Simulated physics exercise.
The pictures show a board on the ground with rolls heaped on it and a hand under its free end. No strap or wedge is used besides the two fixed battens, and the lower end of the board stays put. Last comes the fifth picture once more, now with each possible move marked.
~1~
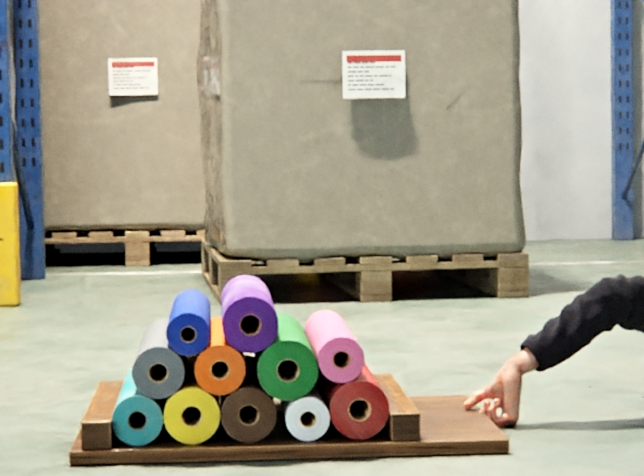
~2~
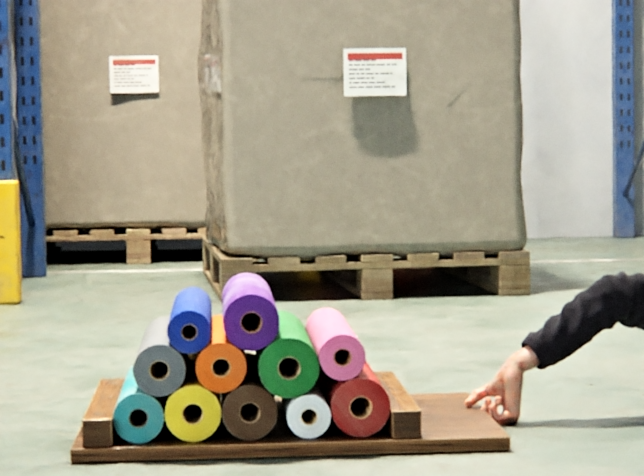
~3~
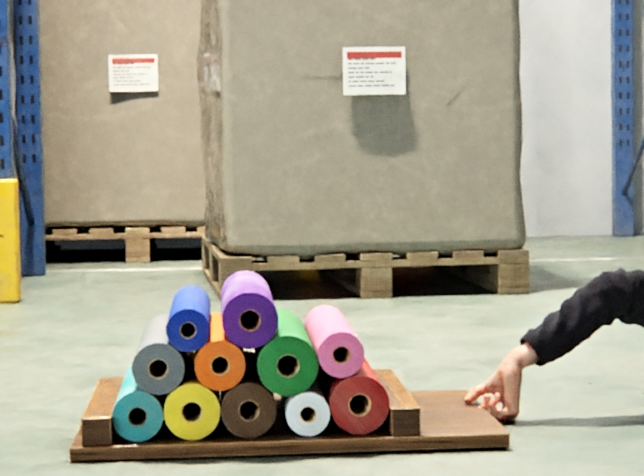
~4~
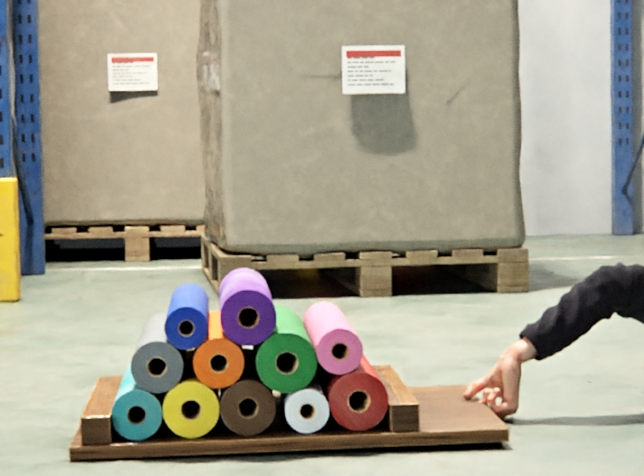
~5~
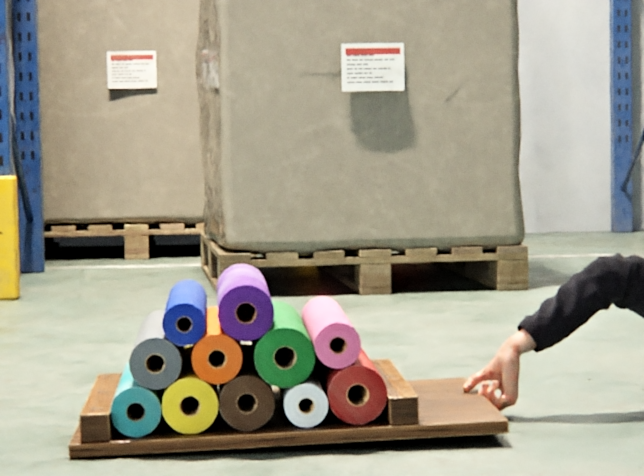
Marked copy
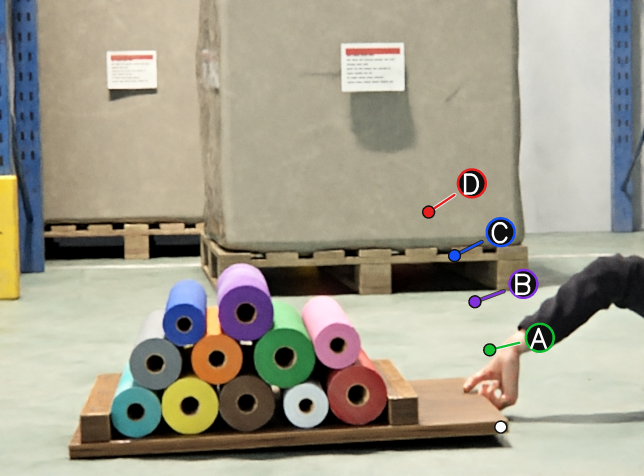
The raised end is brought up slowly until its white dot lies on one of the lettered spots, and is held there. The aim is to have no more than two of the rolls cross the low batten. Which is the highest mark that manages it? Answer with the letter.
Up to B.
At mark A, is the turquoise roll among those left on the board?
Yes, with A.
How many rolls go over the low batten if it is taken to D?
It comes to six.
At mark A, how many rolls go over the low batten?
It comes to none.
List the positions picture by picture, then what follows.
Green roll (288, 371); orange roll (220, 370); purple roll (251, 325), in the first frame.
Purple roll (251, 322); blue roll (189, 332), in the second frame.
Board (285, 409); red roll (360, 405); pink roll (341, 355); brown roll (249, 411), in the third frame.
Board (285, 407); turquoise roll (137, 415); yellow roll (191, 410), in the fourth frame.
Board (284, 402); turquoise roll (136, 411); yellow roll (190, 406), in the fifth frame.
On the copy, A at (490, 350); B at (475, 302); C at (454, 256); D at (429, 212); the white dot at (501, 427).
On B. First, board at 14°.
Then, board at 19°.
Finally, board at 19°, none over the low batten.
By contrast, A none over the low batten; C six over the low batten; D six over the low batten.
